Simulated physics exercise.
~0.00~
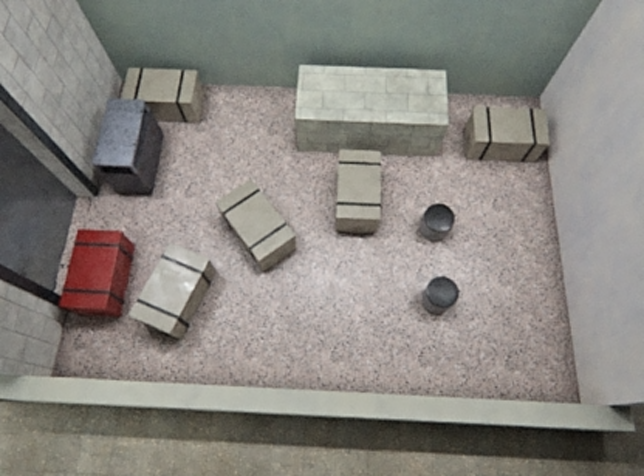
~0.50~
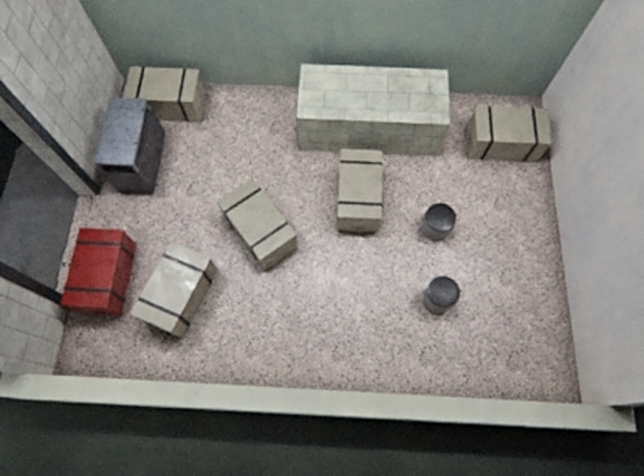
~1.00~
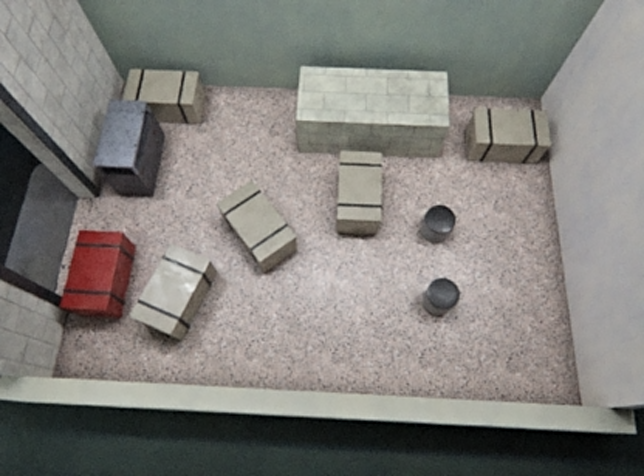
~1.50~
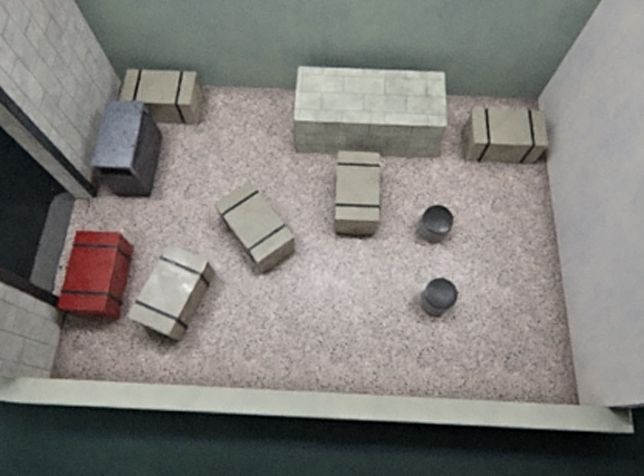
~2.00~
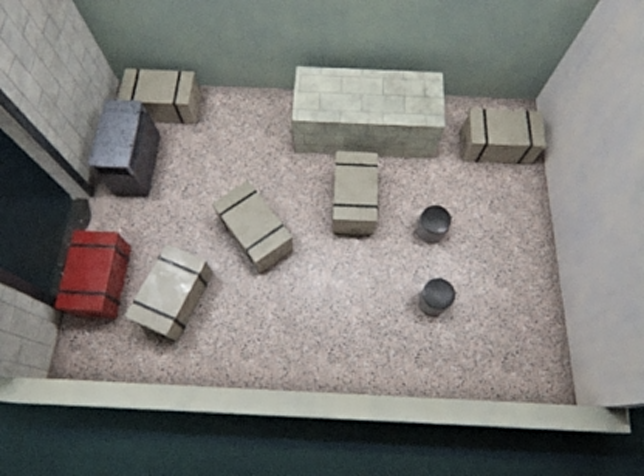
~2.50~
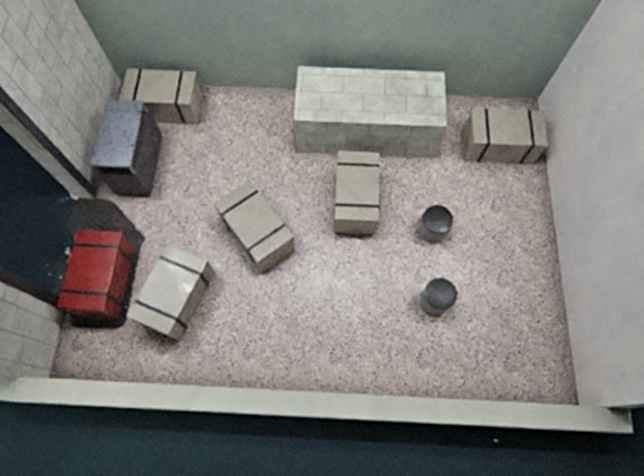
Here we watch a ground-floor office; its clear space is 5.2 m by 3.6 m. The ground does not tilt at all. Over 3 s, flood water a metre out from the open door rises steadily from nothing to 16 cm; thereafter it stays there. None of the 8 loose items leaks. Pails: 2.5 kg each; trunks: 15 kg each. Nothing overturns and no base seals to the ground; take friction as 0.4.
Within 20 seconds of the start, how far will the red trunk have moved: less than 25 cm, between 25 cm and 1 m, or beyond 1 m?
It winds up well off.
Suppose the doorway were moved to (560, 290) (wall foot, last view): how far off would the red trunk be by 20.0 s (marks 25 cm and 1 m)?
Observation: Red trunk small displacement.
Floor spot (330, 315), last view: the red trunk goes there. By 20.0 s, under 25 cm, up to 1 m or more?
Well, it gets shoved far.
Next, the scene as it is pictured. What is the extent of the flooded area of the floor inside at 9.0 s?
Some 16 m2 of it.
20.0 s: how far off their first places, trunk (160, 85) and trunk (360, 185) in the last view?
Respectively 20 and 140 cm.
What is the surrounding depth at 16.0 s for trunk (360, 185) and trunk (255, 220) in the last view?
Depths: Near 12 cm, then near 11 cm.
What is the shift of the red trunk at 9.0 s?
Around 400 cm from the start by that time.
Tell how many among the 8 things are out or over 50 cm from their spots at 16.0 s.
I get 7.
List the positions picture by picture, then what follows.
In the first picture, the red trunk at (91, 268), on the bottom; 0.0 m2 under water; 0 of 8 have shifted.
In the second picture, the red trunk at (93, 266), on the bottom; water covers 0.0 m2; 0 of 8 have shifted.
In the third picture, the red trunk at (92, 269) rests on the ground; water covers 0.0 m2; 0 of 8 have shifted.
In the fourth picture, the red trunk at (90, 269), on the bottom; water covers 0.0 m2; 0 of 8 have shifted.
In the fifth picture, the red trunk at (87, 269) rests on the ground; 0.0 m2 under water; 0 of 8 have shifted.
In the sixth picture, the red trunk at (90, 269), on the bottom; water covers 0.3 m2; 0 of 8 have shifted.
After 4.0 s the red trunk is near (127, 283), 0.4 m from its start, aground; 0 afloat.
After 9.0 s the red trunk is near (522, 311), 4.2 m from its start, afloat; 4 afloat.
After 16.0 s the red trunk is near (520, 223), 4.3 m from its start, afloat; 8 afloat.
After 20.0 s the red trunk is near (519, 200), 4.3 m from its start, afloat; 8 afloat.
